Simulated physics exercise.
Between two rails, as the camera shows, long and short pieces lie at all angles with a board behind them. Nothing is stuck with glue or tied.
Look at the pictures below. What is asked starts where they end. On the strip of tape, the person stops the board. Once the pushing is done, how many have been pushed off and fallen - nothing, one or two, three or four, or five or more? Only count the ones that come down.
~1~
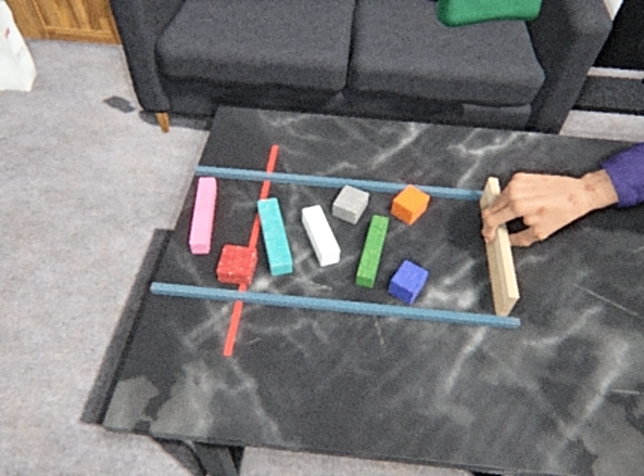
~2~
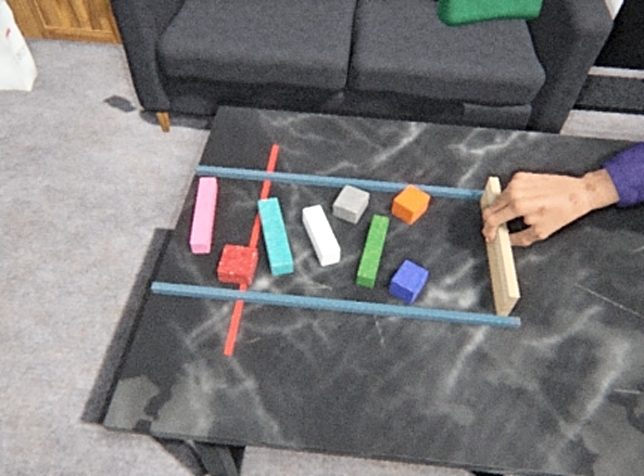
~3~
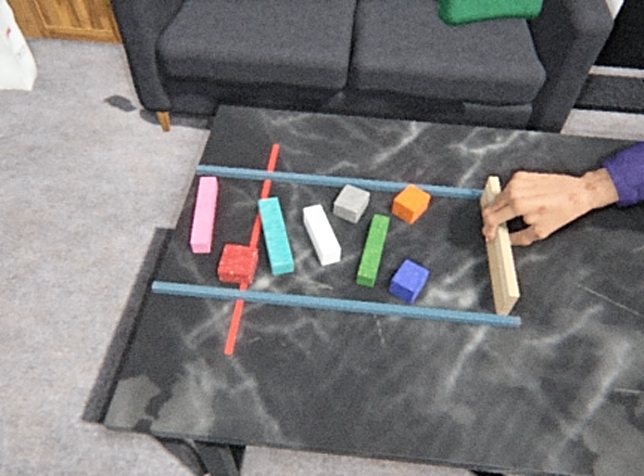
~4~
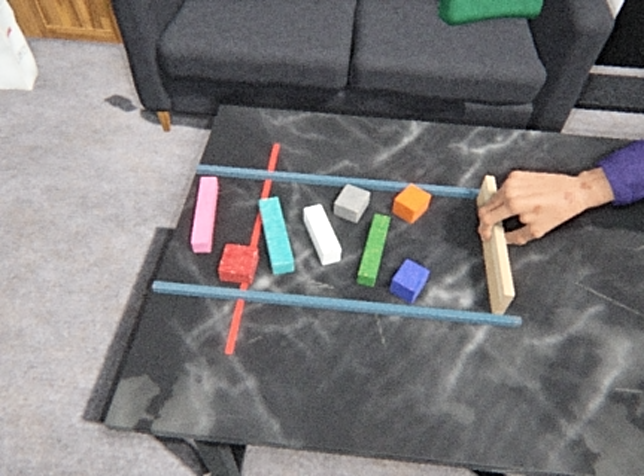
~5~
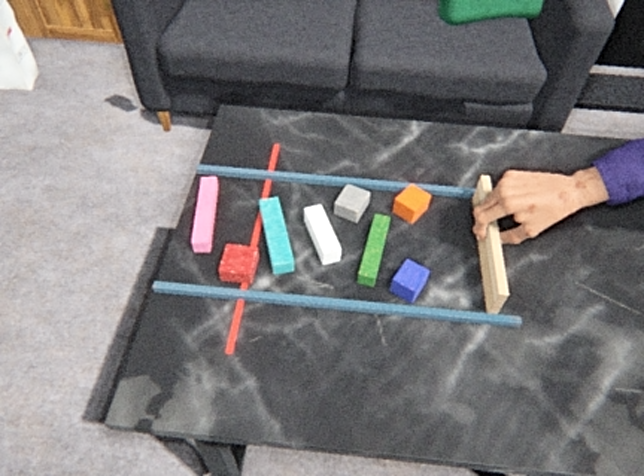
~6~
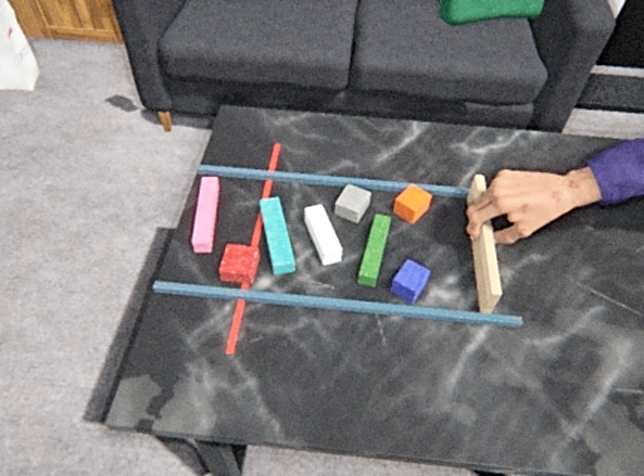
I predict the tally of drops will be under three but above nought.
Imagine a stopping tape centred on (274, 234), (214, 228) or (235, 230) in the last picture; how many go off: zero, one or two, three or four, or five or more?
Falls: Zero; three to four; either three or four.
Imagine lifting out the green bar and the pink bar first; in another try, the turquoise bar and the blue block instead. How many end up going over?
First try 0, second try 0.
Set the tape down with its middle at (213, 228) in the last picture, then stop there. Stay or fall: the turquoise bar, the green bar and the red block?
The turquoise bar topples off, the green bar stays put, and the red block topples off.
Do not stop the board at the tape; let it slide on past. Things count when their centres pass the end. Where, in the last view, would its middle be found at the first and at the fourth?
The first puts it near (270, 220), the next near (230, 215).
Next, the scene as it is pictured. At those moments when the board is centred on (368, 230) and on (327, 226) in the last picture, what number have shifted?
Well, it's 5 at the first one and 7 at the second.
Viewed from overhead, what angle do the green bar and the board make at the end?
Roughly 20°.
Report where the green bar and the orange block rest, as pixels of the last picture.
Close to (234, 235); the other close to (253, 194).
Soon after, none off yet; pink bar at rest near (206, 213); red block at rest near (240, 264); turquoise bar at rest near (277, 234).
After that, none off yet; pink bar at rest near (206, 213); red block moving near (230, 266); turquoise bar displaced a little near (251, 232).
In the end, the number that fall off is one or two; gone, pink bar.
